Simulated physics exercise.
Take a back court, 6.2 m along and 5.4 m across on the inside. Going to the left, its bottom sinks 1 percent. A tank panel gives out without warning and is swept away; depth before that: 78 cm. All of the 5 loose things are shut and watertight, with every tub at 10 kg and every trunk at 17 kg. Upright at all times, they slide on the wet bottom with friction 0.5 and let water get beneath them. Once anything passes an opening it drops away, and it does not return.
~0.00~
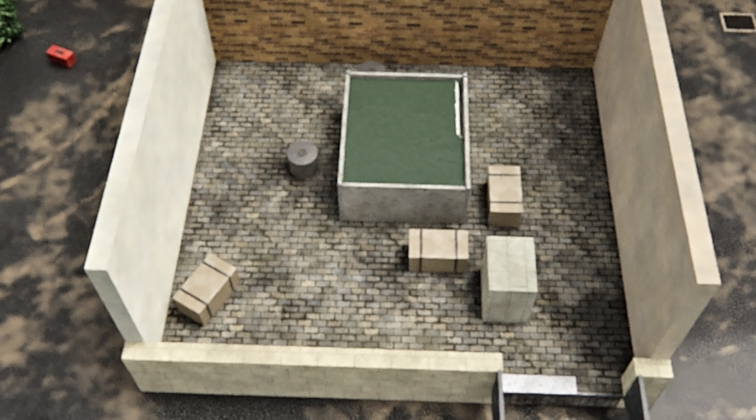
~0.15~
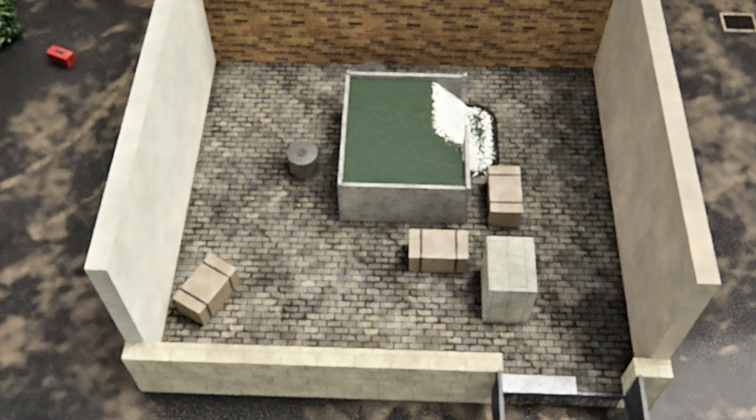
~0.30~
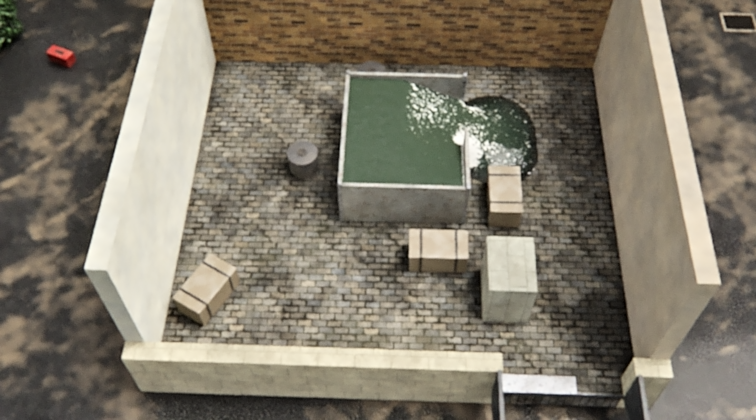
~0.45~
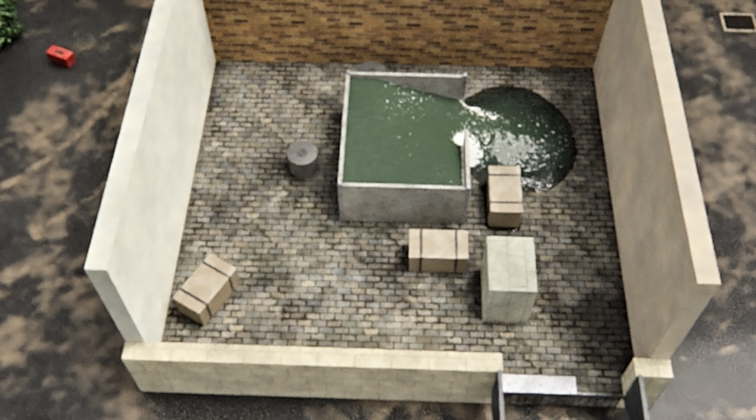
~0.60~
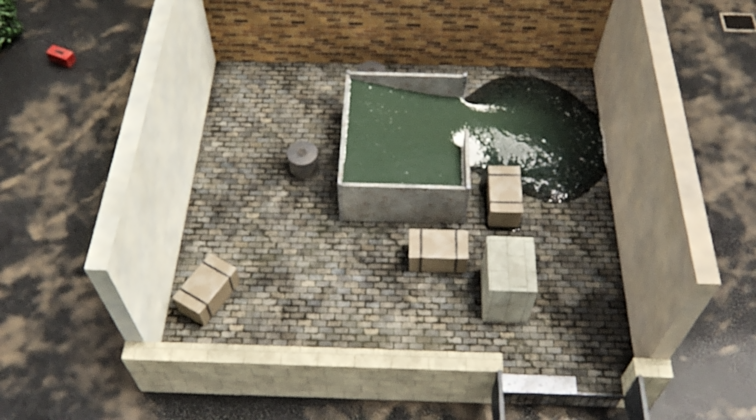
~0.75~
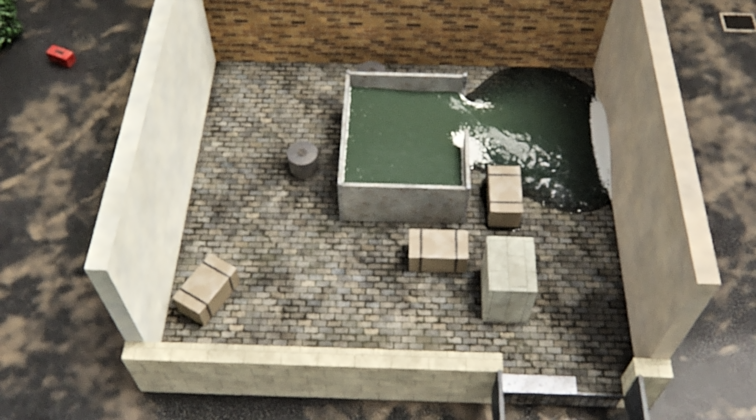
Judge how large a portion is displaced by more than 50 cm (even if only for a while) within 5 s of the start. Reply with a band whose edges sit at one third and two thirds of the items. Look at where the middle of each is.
Band: Under one third.
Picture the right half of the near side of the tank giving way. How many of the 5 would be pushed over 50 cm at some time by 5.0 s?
The answer would then be 2.
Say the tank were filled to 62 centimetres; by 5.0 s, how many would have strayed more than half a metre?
Under that setup the answer is 1.
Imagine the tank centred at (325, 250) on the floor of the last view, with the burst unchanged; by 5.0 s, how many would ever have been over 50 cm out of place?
Then 3 of them would.
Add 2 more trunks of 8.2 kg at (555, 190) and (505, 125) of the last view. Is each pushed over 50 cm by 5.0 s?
Beyond it, beyond it.
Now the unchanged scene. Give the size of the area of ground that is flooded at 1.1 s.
Somewhere about 9.0 m2, give or take.
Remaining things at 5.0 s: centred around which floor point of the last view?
Mean position approx. (332, 203).
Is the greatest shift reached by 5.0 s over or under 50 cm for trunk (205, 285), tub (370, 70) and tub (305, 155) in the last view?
One by one: Below the line; above the line; below the line.
After 1.1 s 0 of 5 are over 50 cm from their spots; 0 afloat.
After 2.2 s 0 of 5 are over 50 cm from their spots; 0 afloat.
After 3.5 s 1 of 5 are over 50 cm from their spots; 0 afloat.
After 5.0 s 1 of 5 are over 50 cm from their spots, and 1 have been at some point; 1 afloat.
